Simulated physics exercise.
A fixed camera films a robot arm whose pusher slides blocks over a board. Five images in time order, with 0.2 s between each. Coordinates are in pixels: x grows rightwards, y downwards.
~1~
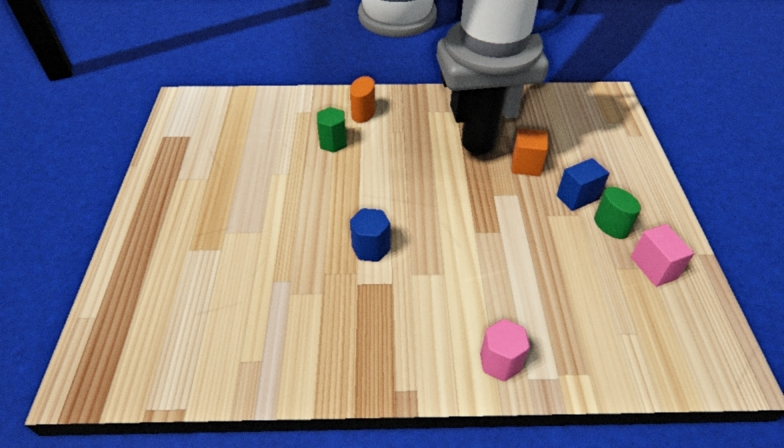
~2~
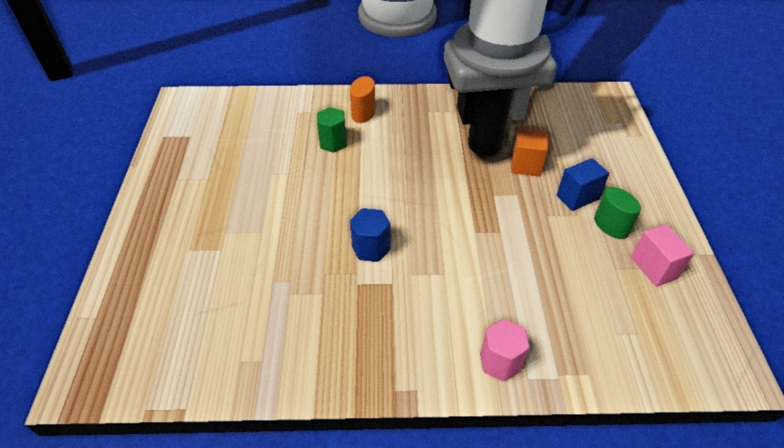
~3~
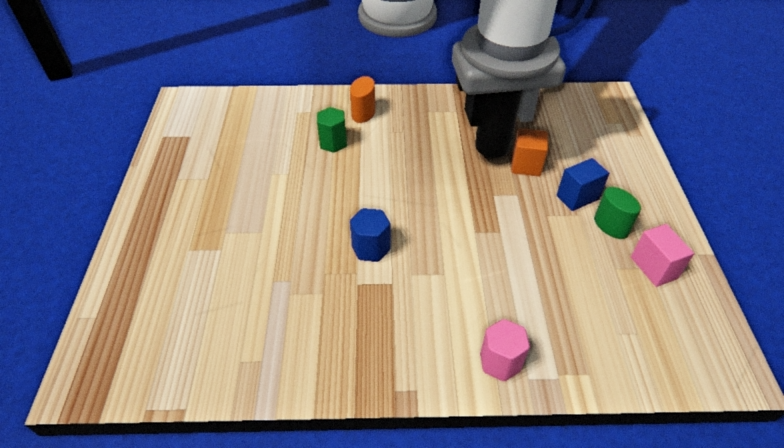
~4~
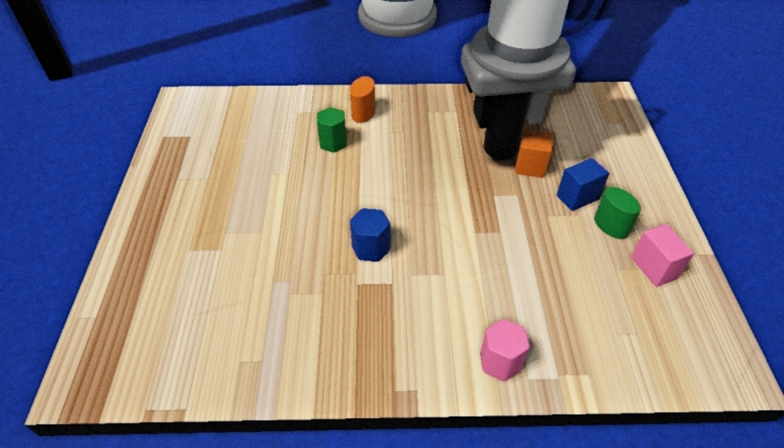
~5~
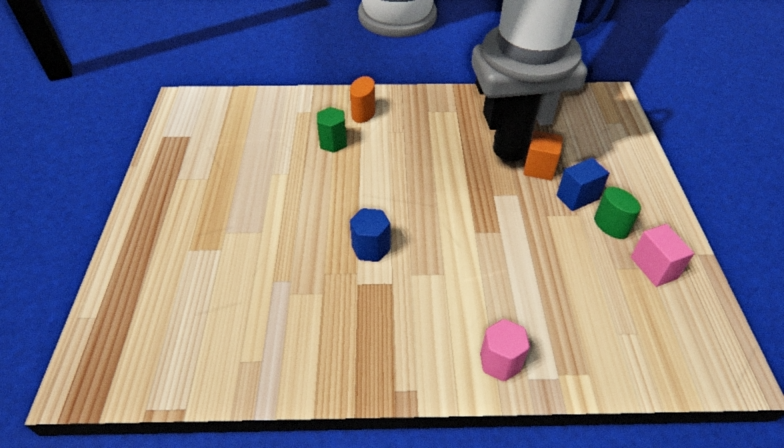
On a wooden board, a robot arm moves right and nudges an orange block slightly.
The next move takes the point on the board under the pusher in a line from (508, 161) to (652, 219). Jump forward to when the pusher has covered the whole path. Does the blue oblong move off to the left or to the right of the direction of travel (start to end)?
Side: Right.
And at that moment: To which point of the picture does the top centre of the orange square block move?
My prediction: (646, 159).
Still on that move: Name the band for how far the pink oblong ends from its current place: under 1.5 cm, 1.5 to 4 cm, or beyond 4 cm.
Movement: 1.5 to 4 cm.
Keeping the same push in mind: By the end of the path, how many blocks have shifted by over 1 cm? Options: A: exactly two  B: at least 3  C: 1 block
Choice B: At least 3.
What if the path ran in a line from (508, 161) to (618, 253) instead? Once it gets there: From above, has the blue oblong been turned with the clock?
The answer is no.
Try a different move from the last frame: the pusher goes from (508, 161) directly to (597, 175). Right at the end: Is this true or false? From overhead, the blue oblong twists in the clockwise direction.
True
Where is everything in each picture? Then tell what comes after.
In the first picture, lower end of the pusher (479, 144), tops of blocks, orange square block (533, 138), blue oblong (588, 170), green elliptical block (623, 199), pink oblong (669, 241).
In the second picture, pusher (485, 145), blocks as before.
In the third picture, pusher (492, 147), blocks as before.
In the fourth picture, pusher (501, 149), orange square block (537, 139).
In the fifth picture, pusher (510, 151), orange square block (547, 141), blue oblong (588, 170), green elliptical block (623, 199), pink oblong (669, 241).
On the path given first. One third of the way, pusher (557, 169); orange square block (597, 155); blue oblong (596, 174), turned 35° clockwise.
Two thirds of the way, pusher (607, 188); orange square block (640, 160), turned 55° anticlockwise; blue oblong (636, 193); green elliptical block (646, 218), turned 65° clockwise; pink oblong (671, 245), turned 10° anticlockwise.
At the end, pusher (657, 209); orange square block (646, 159), turned 70° anticlockwise; blue oblong (681, 221), turned 50° clockwise; green elliptical block (657, 236), turned 130° clockwise; pink oblong (680, 265), turned 45° anticlockwise.
